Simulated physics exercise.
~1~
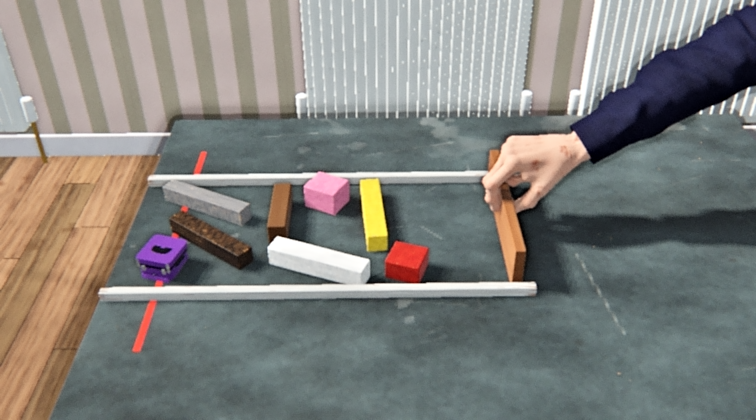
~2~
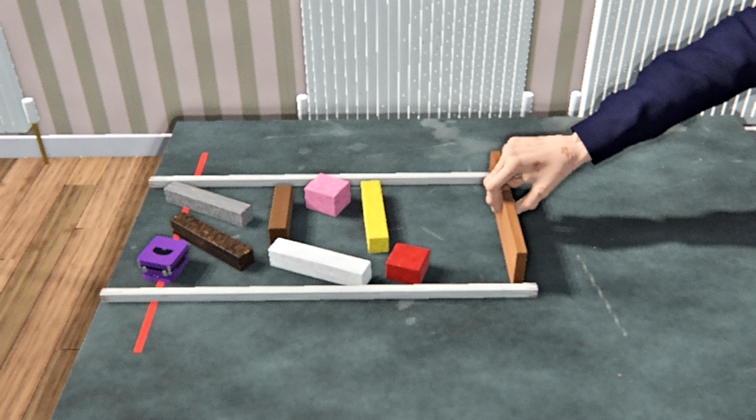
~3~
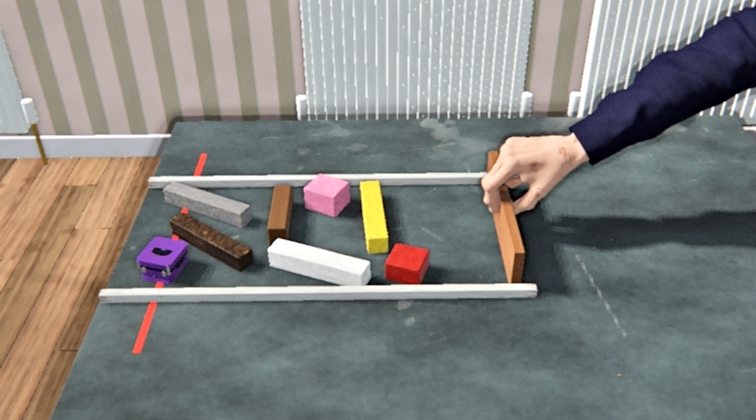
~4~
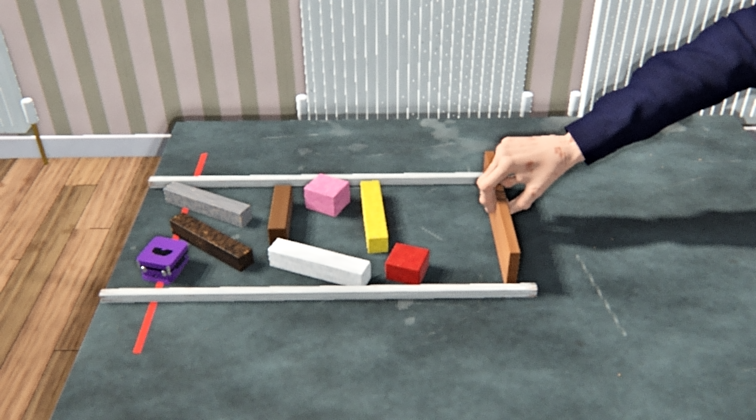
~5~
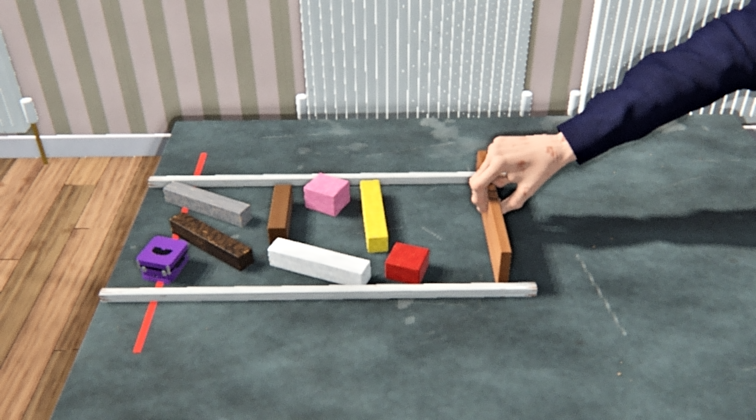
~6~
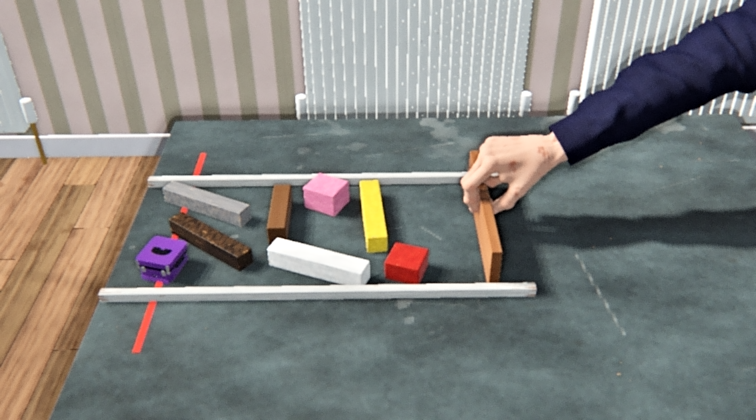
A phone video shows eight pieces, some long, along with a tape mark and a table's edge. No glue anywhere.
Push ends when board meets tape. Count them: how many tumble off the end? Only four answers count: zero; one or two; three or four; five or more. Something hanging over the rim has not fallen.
Expect a modest handful, three or four, to go down.
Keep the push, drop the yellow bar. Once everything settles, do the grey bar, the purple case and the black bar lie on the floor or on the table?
Result - grey bar: Gone; purple case: Gone; black bar: Gone.
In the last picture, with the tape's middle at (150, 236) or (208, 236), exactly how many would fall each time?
The floor gets 6 the first time and 1 the second.
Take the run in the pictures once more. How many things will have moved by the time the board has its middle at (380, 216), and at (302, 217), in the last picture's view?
I get 4 at the one place and 7 at the other.
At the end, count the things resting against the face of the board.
The count comes out at 2.
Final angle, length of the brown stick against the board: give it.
Some 35 degrees.
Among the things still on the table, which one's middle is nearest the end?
That would be the brown stick.
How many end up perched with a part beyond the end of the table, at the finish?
The number is 2.
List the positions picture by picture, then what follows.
In the first picture, purple case (164, 259); grey bar (207, 202); black bar (211, 239); board (505, 213); tape (176, 235).
In the second picture, grey bar (208, 203); yellow bar (374, 215).
In the third picture, black bar (211, 241); brown stick (281, 215).
In the fourth picture, purple case (164, 260); white bar (319, 264).
In the fifth picture, grey bar (207, 203); red block (407, 264).
In the sixth picture, purple case (164, 260); grey bar (206, 203); black bar (210, 240); board (484, 214); tape (175, 236).
Soon after, none off yet; purple case at rest near (164, 260); grey bar at rest near (206, 203); black bar moving near (207, 240).
Then, none off yet; purple case moving near (159, 261); grey bar moved a little near (185, 210); black bar moved about its own width near (143, 212).
At rest, the number that fall off is three or four; fallen, white bar, black bar, grey bar and purple case.
